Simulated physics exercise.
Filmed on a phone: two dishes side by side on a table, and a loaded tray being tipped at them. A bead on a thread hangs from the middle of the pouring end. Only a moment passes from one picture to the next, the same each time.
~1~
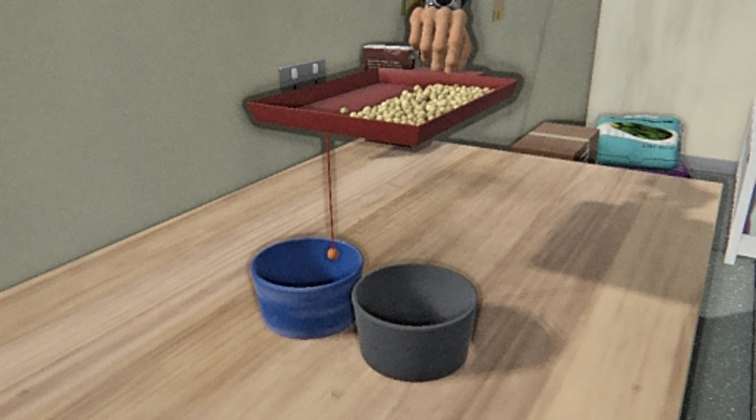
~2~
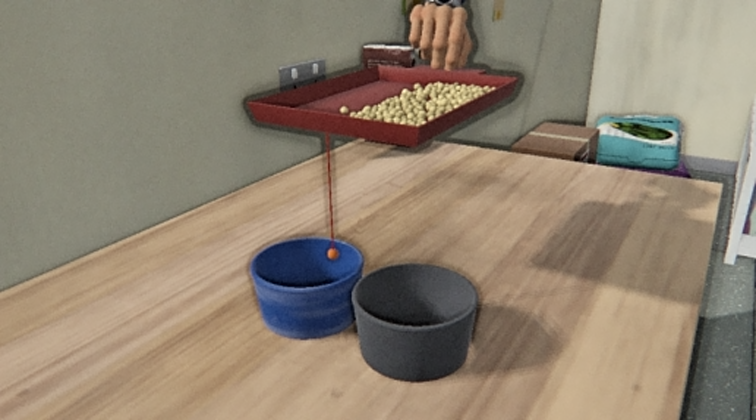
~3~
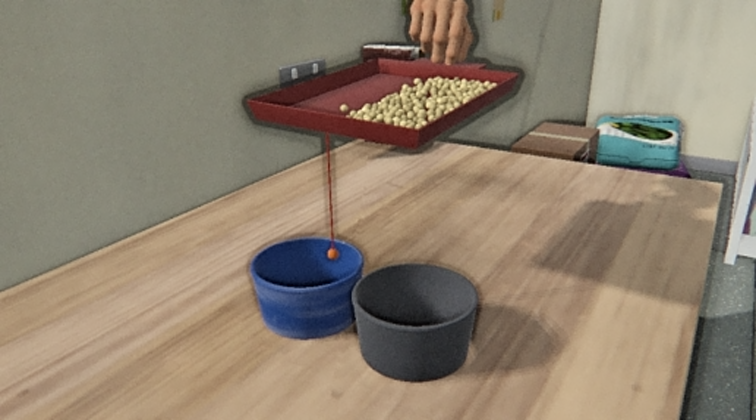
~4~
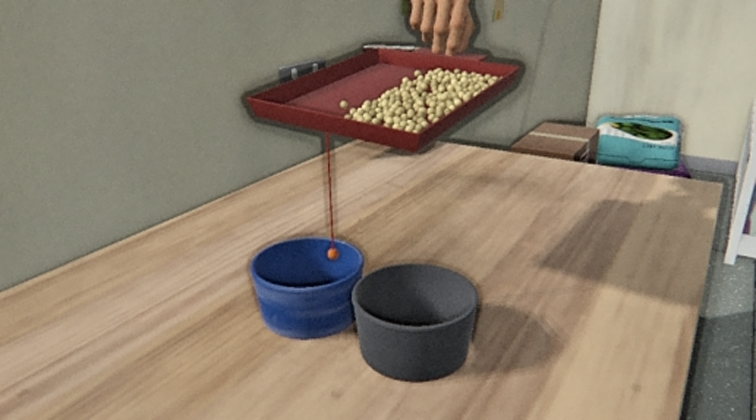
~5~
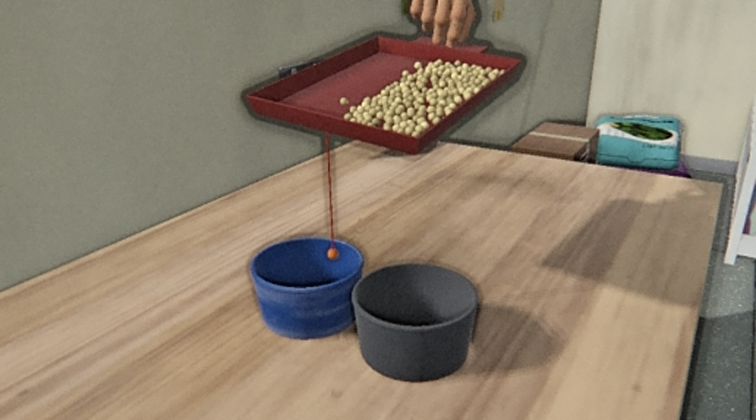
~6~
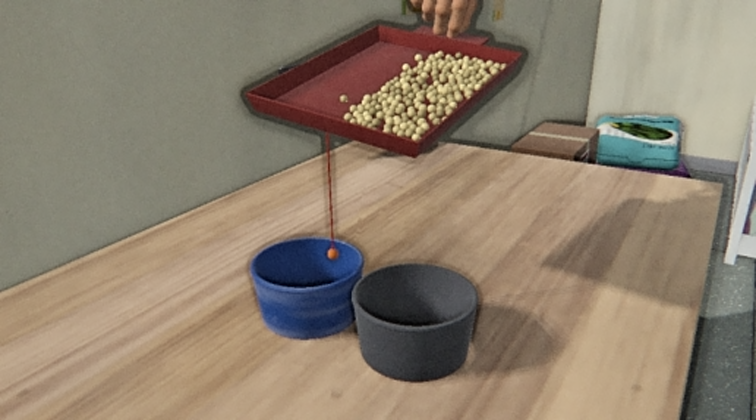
The clip shows a hand behind a red tray of pale beans above a blue dish and a dark grey dish on a wooden table, gradually tilting the tray forward, its right front corner dipping lowest.
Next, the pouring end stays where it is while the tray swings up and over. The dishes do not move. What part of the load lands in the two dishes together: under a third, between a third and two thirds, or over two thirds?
In the dishes lies more than two thirds of it.
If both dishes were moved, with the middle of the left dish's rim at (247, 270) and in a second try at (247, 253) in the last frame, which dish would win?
In turn: The dish on the right; the right dish.
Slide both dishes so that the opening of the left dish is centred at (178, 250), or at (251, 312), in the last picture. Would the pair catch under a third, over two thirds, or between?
First less than a third, then under a third.
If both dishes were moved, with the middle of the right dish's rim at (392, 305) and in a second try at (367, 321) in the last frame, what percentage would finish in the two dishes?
Near 90 % and 50 %.
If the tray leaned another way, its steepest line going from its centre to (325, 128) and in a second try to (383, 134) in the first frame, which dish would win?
First left, then the right one.
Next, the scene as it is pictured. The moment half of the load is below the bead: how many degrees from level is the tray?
At about 85°.
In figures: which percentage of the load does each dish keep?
Left dish near 0 in a hundred; right dish near 100.
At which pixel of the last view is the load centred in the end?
Close to (414, 344).
Just after the last frame, tray tipped steeply; every one on the tray.
A moment on, tray tipped right over; about a tenth on the tray; the larger part in the right dish; just a few outside both; about a tenth in the air.
Further on, tray tipped past a quarter turn; almost all in the right dish; just a few outside both.
When it is over, tray tipped past a quarter turn; almost all in the right dish; not one in the left dish; just a few outside both.
